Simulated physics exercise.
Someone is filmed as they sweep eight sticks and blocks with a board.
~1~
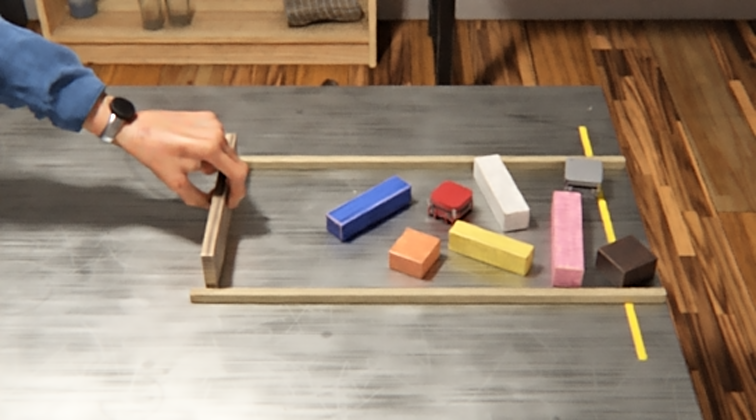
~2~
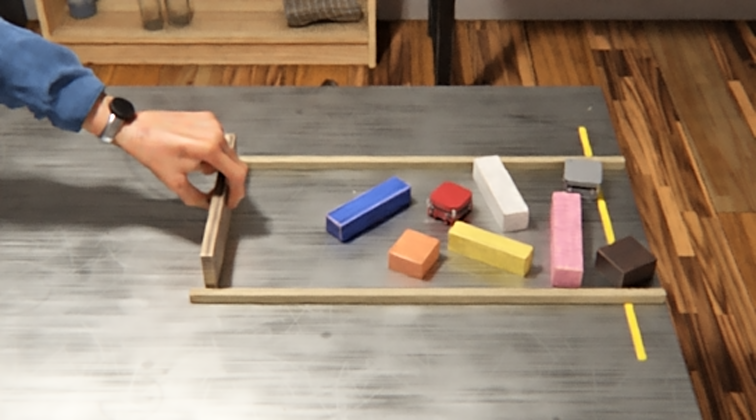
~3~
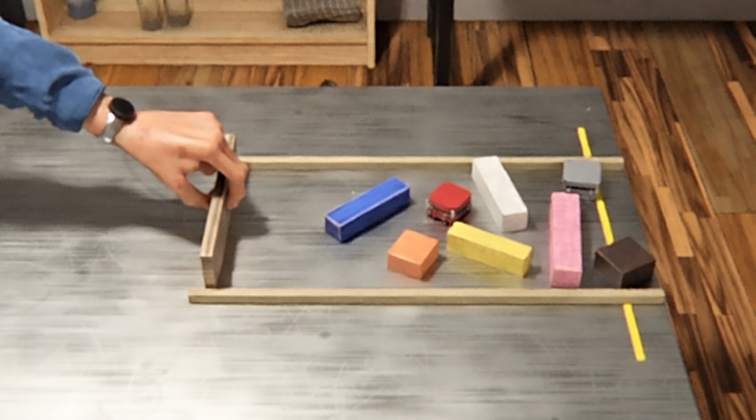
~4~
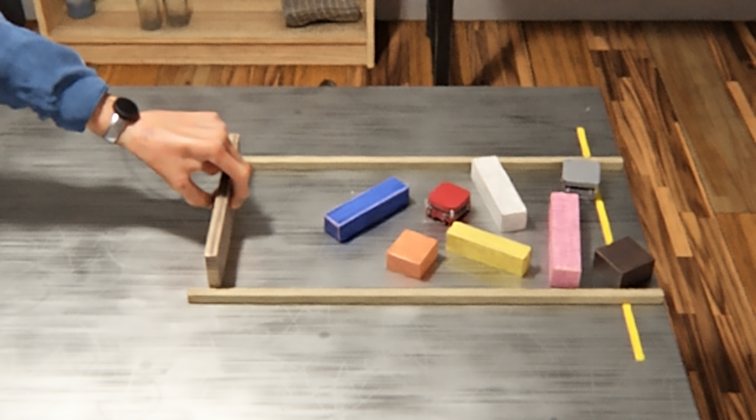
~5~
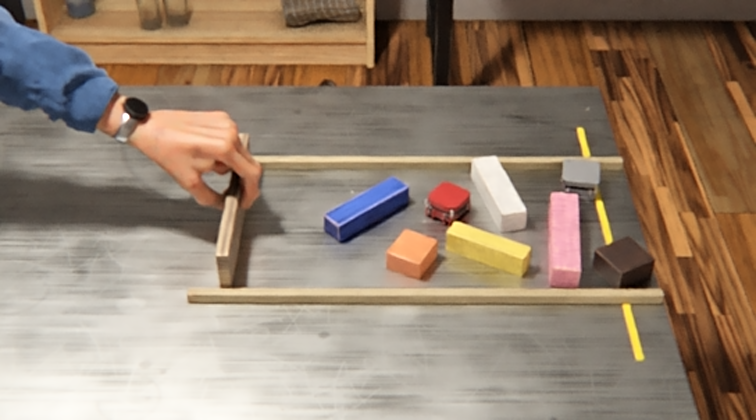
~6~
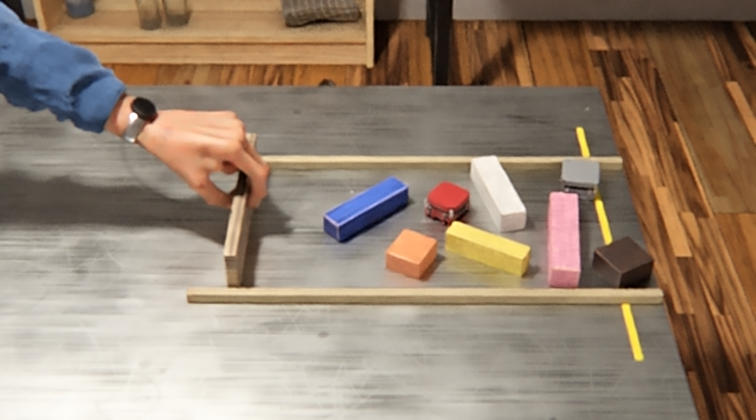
In the video, a hand holds a wooden board upright between two rails on a table, behind several scattered colored blocks, then slides it a short way right, while the blocks stay in place without the board touching them.
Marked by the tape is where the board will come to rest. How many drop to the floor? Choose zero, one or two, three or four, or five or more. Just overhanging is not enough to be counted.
Five or more.
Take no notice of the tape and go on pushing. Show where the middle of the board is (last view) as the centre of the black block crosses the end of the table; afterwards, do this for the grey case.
The middle would be close to (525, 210) and then close to (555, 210).
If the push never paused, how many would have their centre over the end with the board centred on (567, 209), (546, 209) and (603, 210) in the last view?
Respectively 3, 1 and 6.
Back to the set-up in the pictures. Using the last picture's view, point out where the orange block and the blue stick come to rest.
Close to (632, 250); the other close to (614, 204).
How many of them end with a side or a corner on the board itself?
2 in contact.
Early on, none off yet; black block at rest near (623, 263); grey case at rest near (579, 181); pink bar at rest near (564, 239).
A while later, none off yet; black block leaning a little near (669, 269); grey case travelled about its own width near (616, 174); pink bar travelled a little near (630, 246).
Finally, the number that fall off is five or more; lost, red case, yellow bar, white bar, pink bar, grey case and black block.
